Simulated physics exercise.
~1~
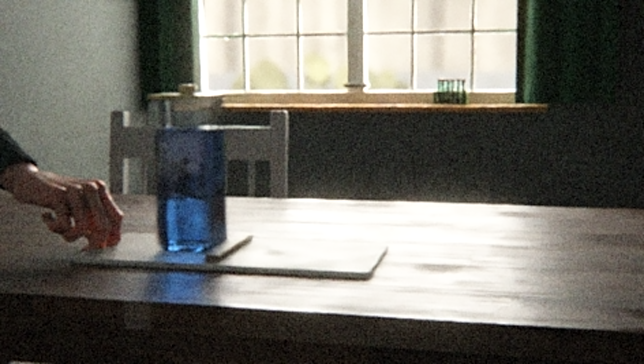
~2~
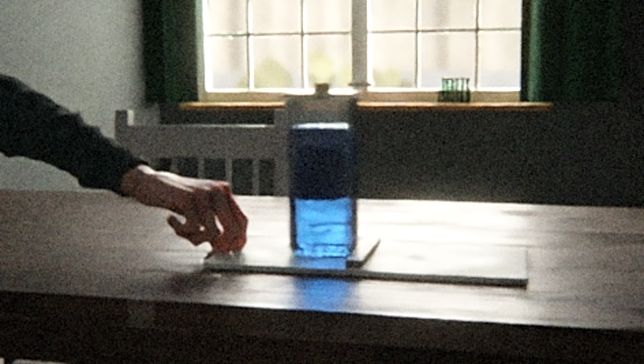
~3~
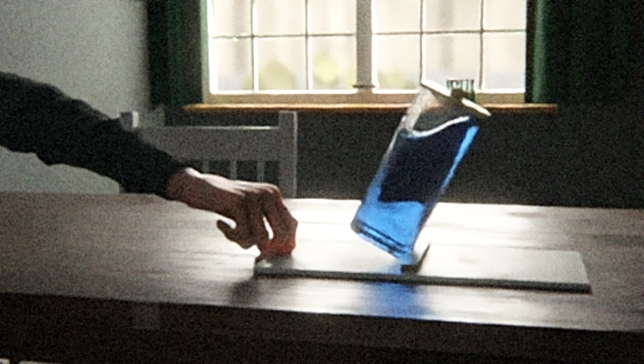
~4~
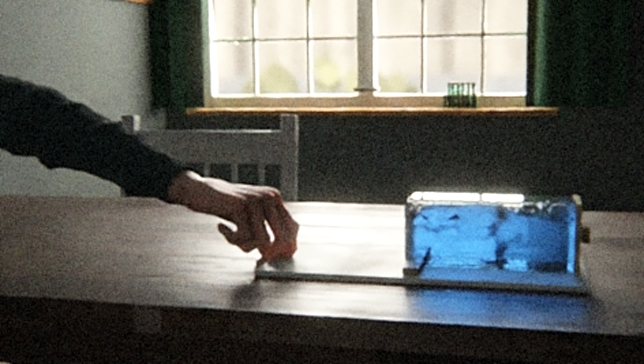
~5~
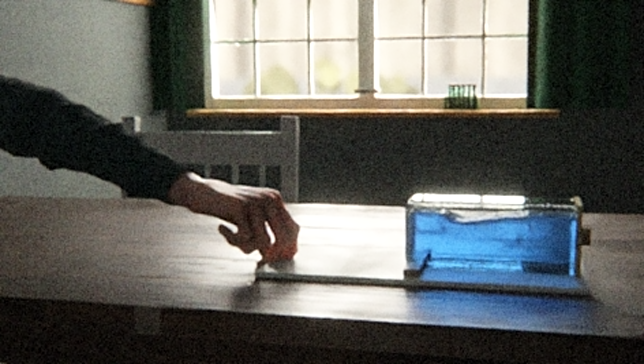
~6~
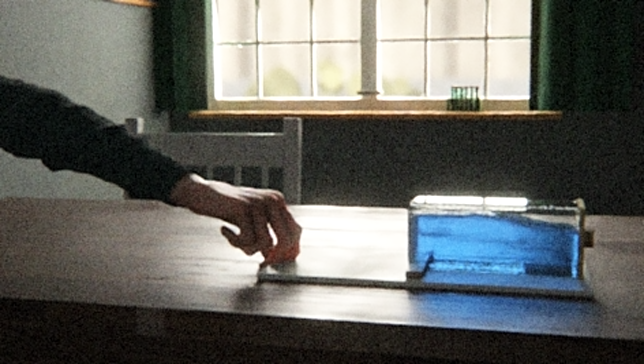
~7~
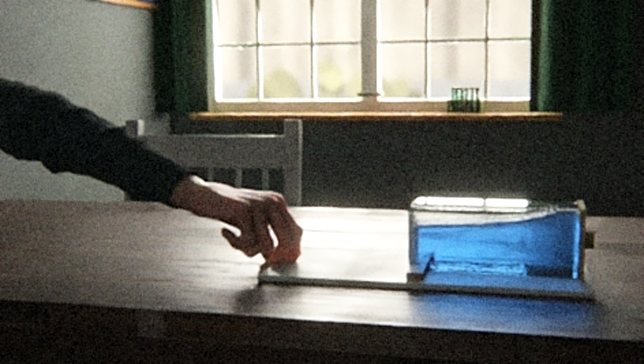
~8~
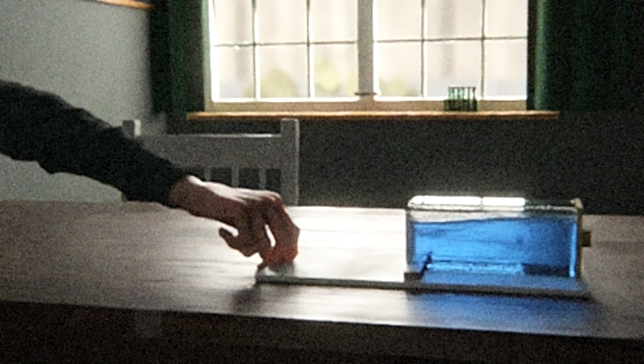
A clear canister partly filled with blue liquid rode upright to the right on a board moved by a hand across a table, then tipped over to the right as the board stopped and ended up lying on its side, the liquid settling inside.
